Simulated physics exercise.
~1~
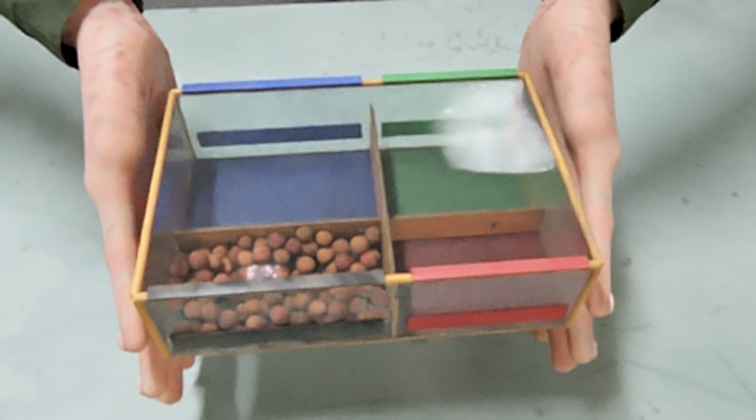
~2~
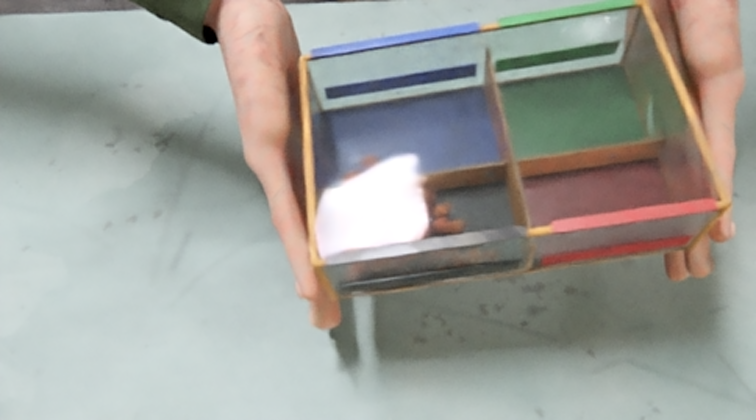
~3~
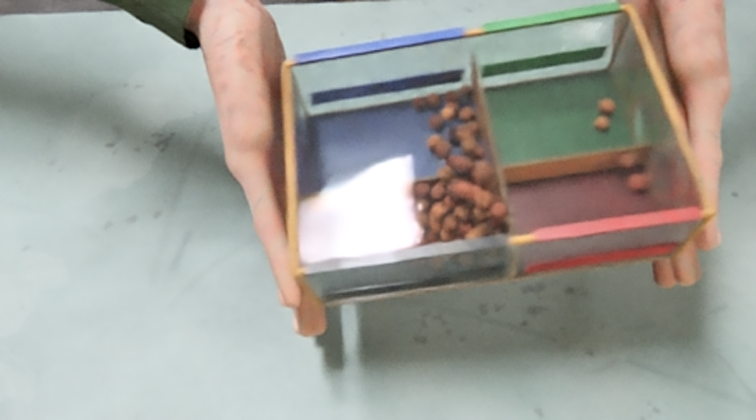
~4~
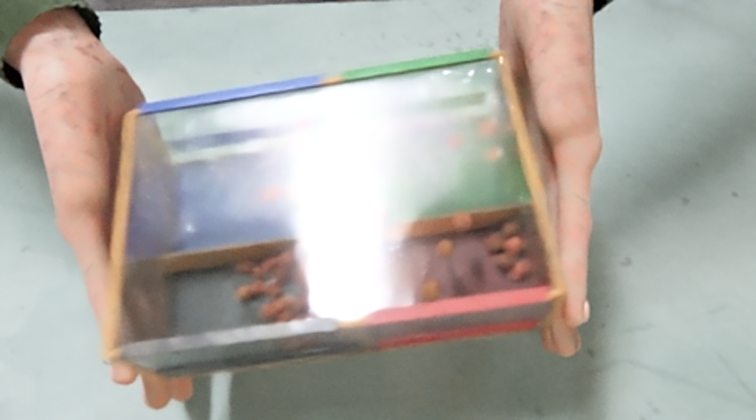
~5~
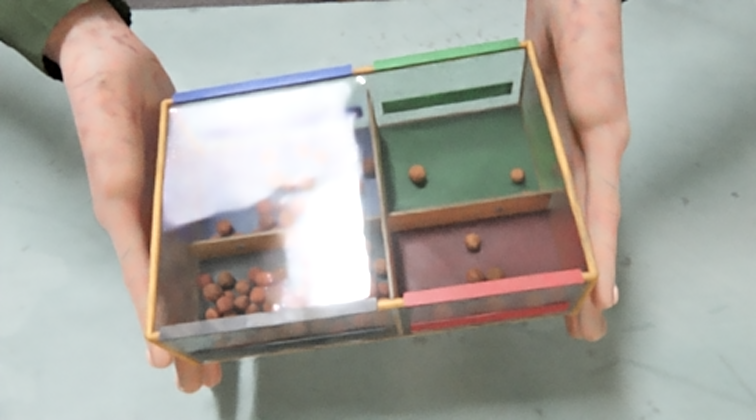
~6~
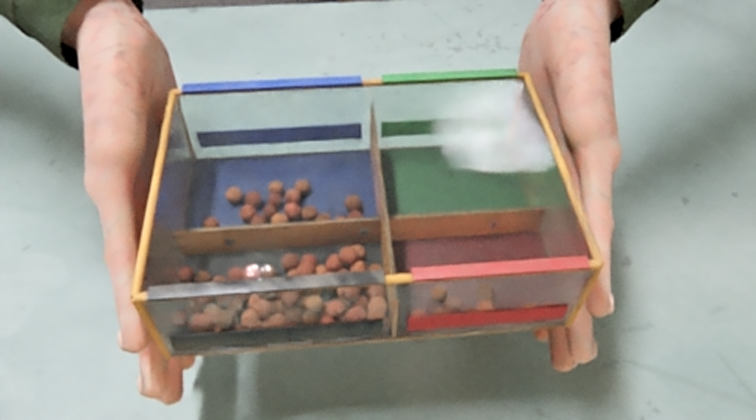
In the video, two hands hold a clear-lidded box of brown clay pellets, all in the black section, then shake and tilt it, scattering pellets across the dividers; it returns level with most still in black, many in blue and a few in red.
